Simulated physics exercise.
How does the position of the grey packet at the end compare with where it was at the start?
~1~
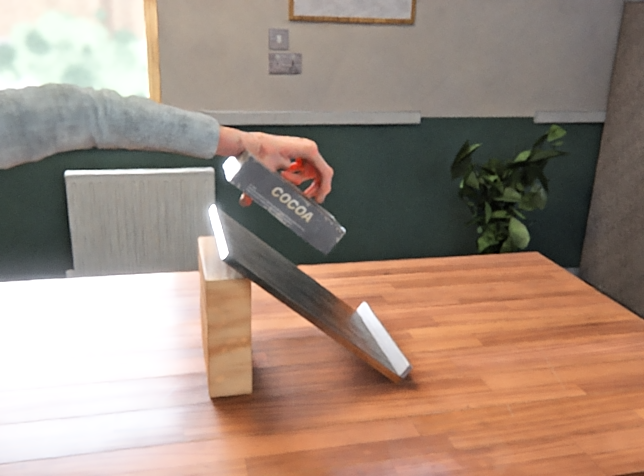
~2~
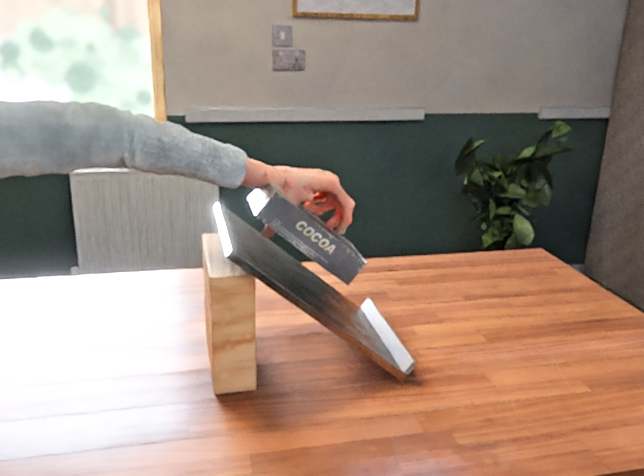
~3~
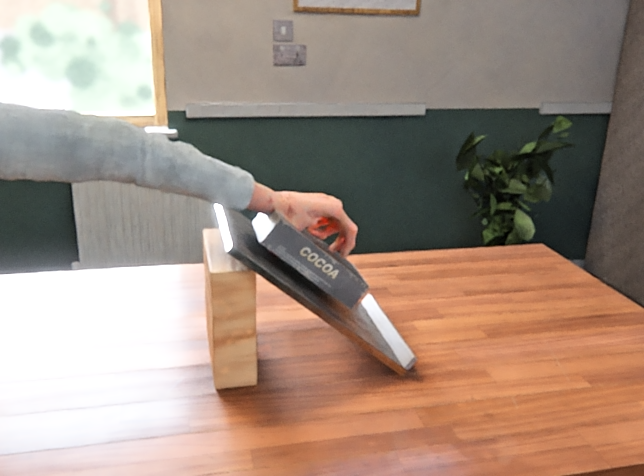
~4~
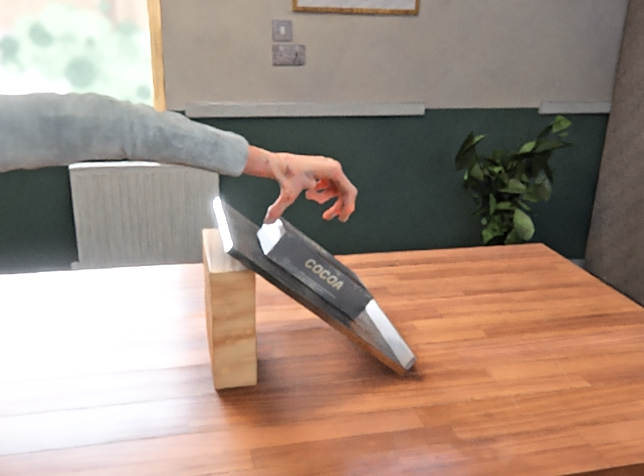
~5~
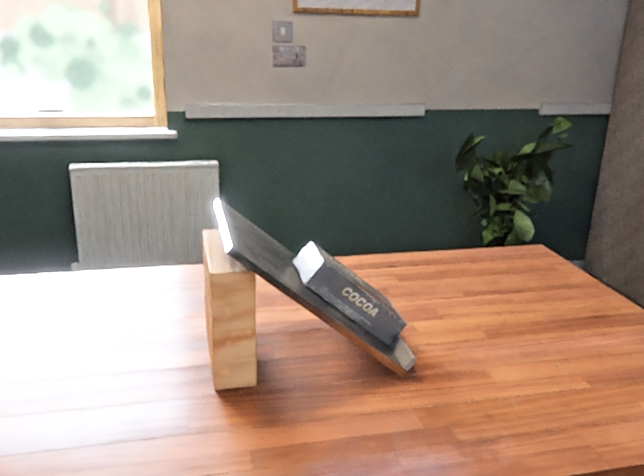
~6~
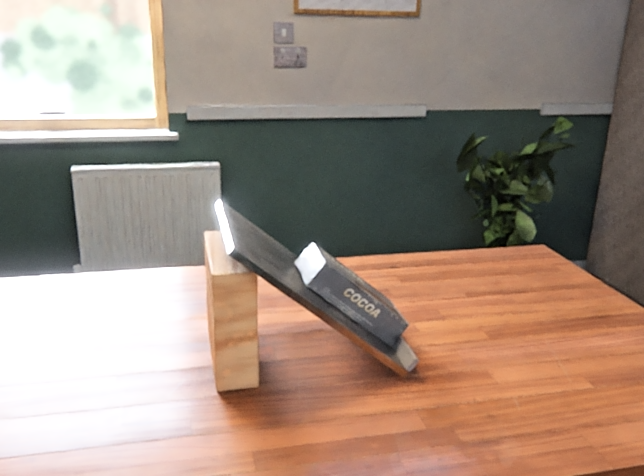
At the start the grey packet is held in the hand above the board, but at the end it lies lower and further to the right, resting near the bottom of the sloping board.
The clip opens on a dark board leaning against a wooden block on a table, while a hand holds a grey packet marked COCOA above it. The hand moves right and lowers the packet until it rests on the sloping surface. The fingers then let go and the hand draws back, with the packet a little further down the slope. Once the arm is out of view, the packet has slid further down to the right. It ends lying still near the lower end of the board, which stays propped on the block.
